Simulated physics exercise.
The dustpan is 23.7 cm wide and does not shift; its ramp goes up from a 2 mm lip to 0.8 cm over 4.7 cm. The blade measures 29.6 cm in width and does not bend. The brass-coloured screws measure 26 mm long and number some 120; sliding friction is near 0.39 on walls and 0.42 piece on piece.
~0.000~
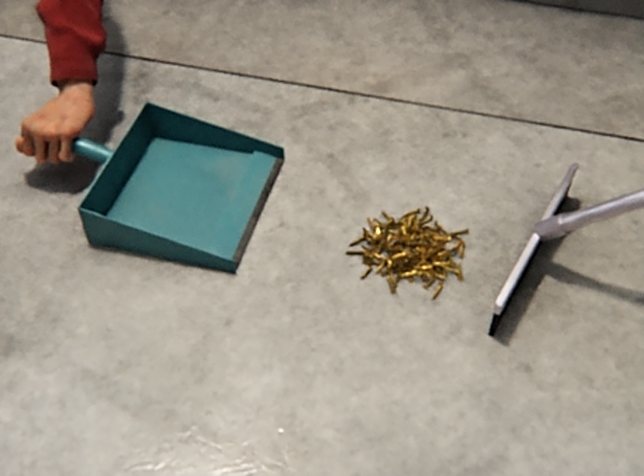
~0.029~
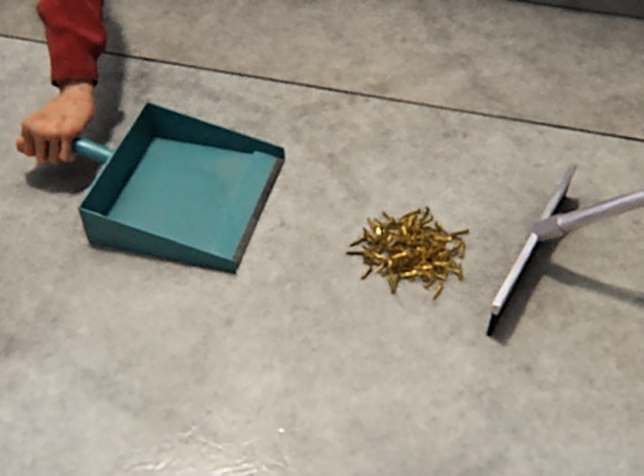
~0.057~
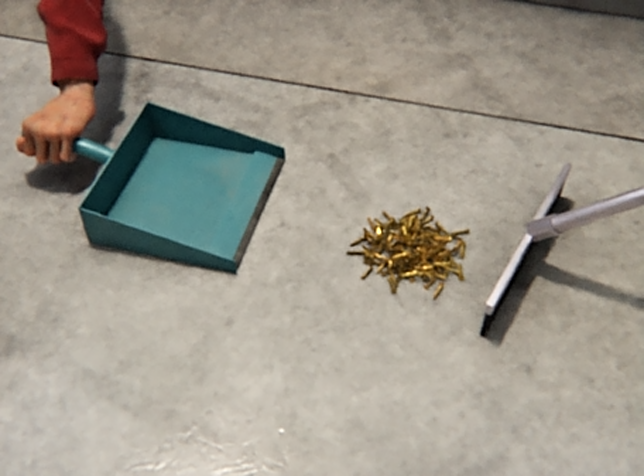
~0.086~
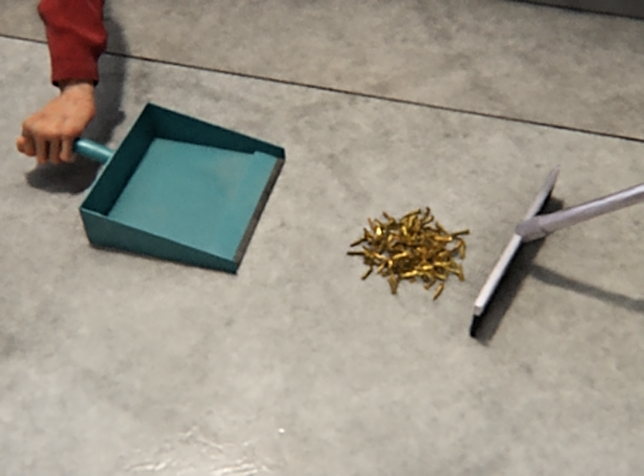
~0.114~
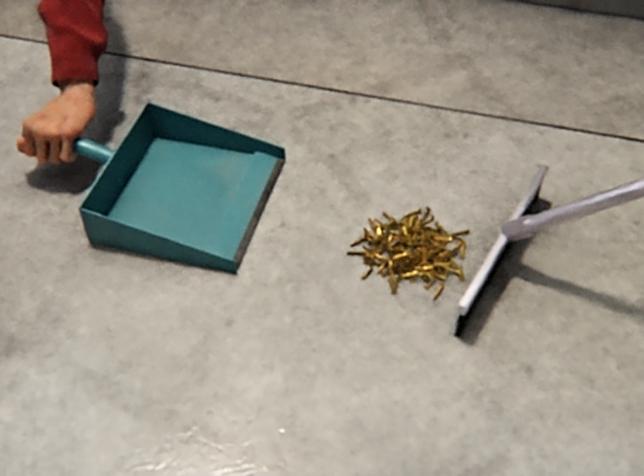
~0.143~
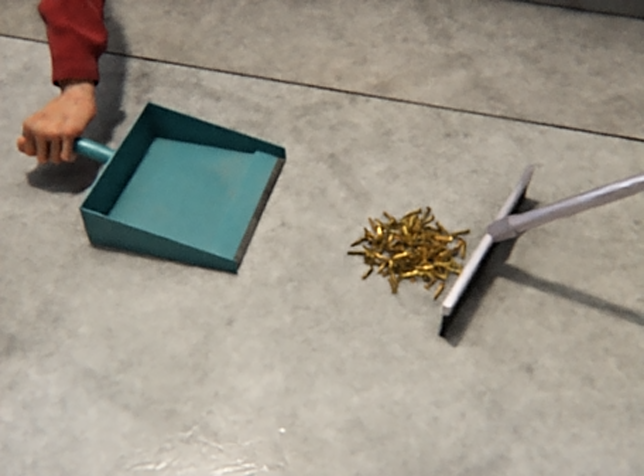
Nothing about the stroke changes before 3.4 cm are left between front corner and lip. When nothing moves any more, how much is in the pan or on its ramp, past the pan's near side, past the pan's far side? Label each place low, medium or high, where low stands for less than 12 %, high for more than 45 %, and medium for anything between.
Pan: Low. Near side: Low. Far side: Low.
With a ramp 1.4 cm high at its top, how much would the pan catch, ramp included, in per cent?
0 %.
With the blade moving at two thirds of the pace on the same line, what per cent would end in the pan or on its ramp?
It would come to roughly 0 percent.
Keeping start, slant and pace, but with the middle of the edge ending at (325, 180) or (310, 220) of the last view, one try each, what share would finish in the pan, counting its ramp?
I'd expect about 20 percent, then about 10 percent.
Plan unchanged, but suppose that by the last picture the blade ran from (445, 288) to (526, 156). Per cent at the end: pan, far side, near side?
You'd see pan at 25, far at 5 and near at 0.
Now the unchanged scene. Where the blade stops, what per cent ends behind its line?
About 0 per cent.
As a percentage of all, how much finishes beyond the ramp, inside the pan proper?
Estimate: Close to 0 per cent of the total.
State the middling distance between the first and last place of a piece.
Roughly 18 cm.
After 0.33 s, middle of the blade 20 cm from the lip; 0 % over the lip, far side 0 %, near side 0 %.
After 0.46 s, middle of the blade 11 cm from the lip; 0 % over the lip, far side 0 %, near side 5 %.
Then, at 0.72 s, middle of the blade 7 cm from the lip; 0 % over the lip, far side 5 %, near side 5 %.
At rest (1.3 s), pan 0 %, near side 5 %, far side 5 %, in front of the lip or behind the blade 90 %.
